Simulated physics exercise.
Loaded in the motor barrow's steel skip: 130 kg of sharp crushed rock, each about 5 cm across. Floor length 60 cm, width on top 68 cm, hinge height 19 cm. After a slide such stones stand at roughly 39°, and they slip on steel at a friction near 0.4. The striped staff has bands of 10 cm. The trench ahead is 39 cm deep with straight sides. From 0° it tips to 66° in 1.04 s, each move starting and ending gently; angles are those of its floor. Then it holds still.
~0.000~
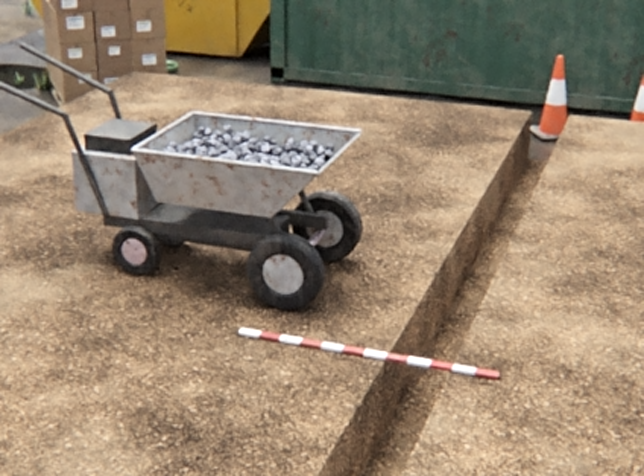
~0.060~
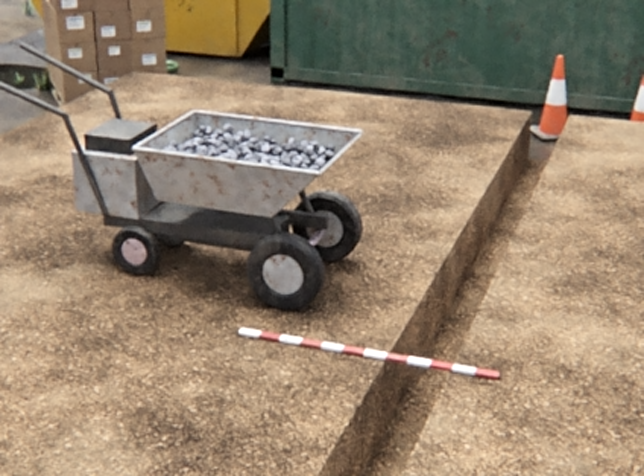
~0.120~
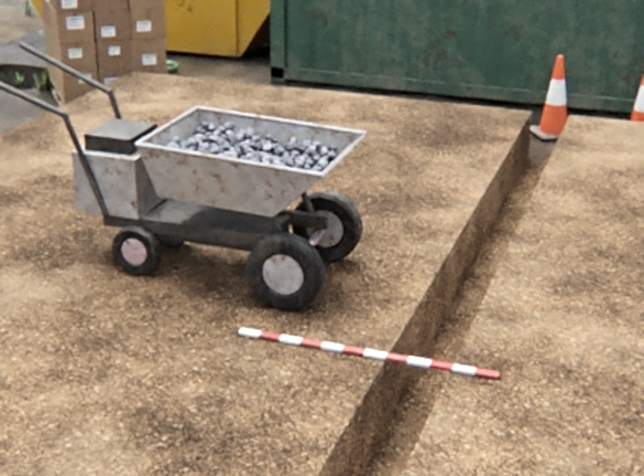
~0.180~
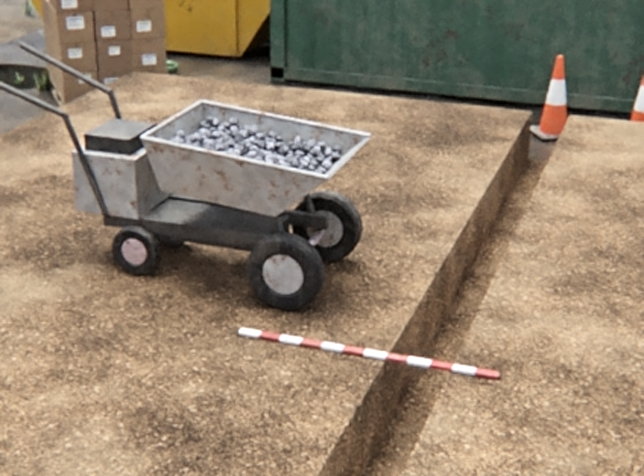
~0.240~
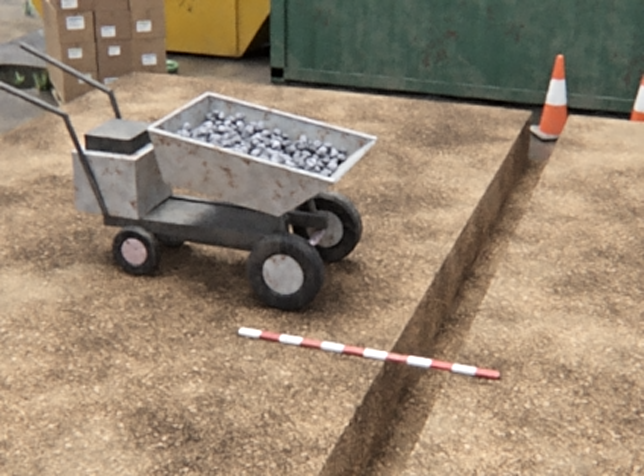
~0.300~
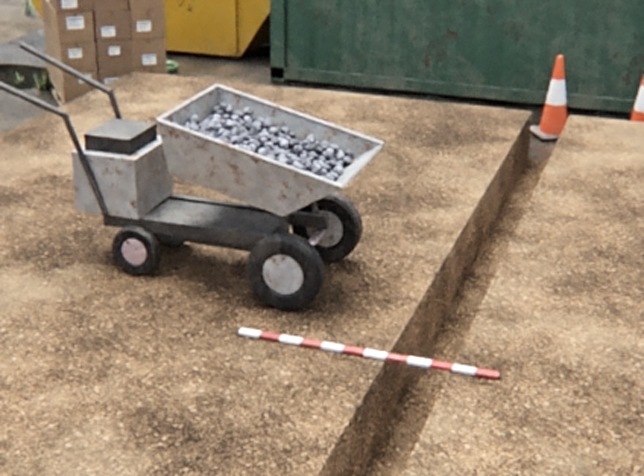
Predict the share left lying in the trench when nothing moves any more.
Roughly 89 per cent ends in the trench.
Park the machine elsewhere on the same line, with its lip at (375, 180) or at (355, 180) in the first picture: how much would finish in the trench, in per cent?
About 30 and 55 per cent.
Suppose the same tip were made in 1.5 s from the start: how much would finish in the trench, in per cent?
Then about 90 per cent.
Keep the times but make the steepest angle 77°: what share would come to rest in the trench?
It would be near 90 per cent.
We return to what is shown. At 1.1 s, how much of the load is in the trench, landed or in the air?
Some 20 per cent.
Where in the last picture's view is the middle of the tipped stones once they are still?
Near (447, 351).
After 0.8 s the floor is at 56°; 100 % in the skip; the foremost stones are at (391, 224).
After 1.1 s the floor is at 66°; 79 % in the skip, 1 % short of the trench, 20 % in the trench; the foremost stones are at (471, 323).
After 1.5 s the floor is at 66°; 35 % in the skip, 1 % short of the trench, 55 % in the trench, 9 % past the trench; the foremost stones are at (568, 319).
After 3.4 s the floor is at 66°; 1 % in the skip, 89 % in the trench, 9 % past the trench; the foremost stones are at (606, 317).
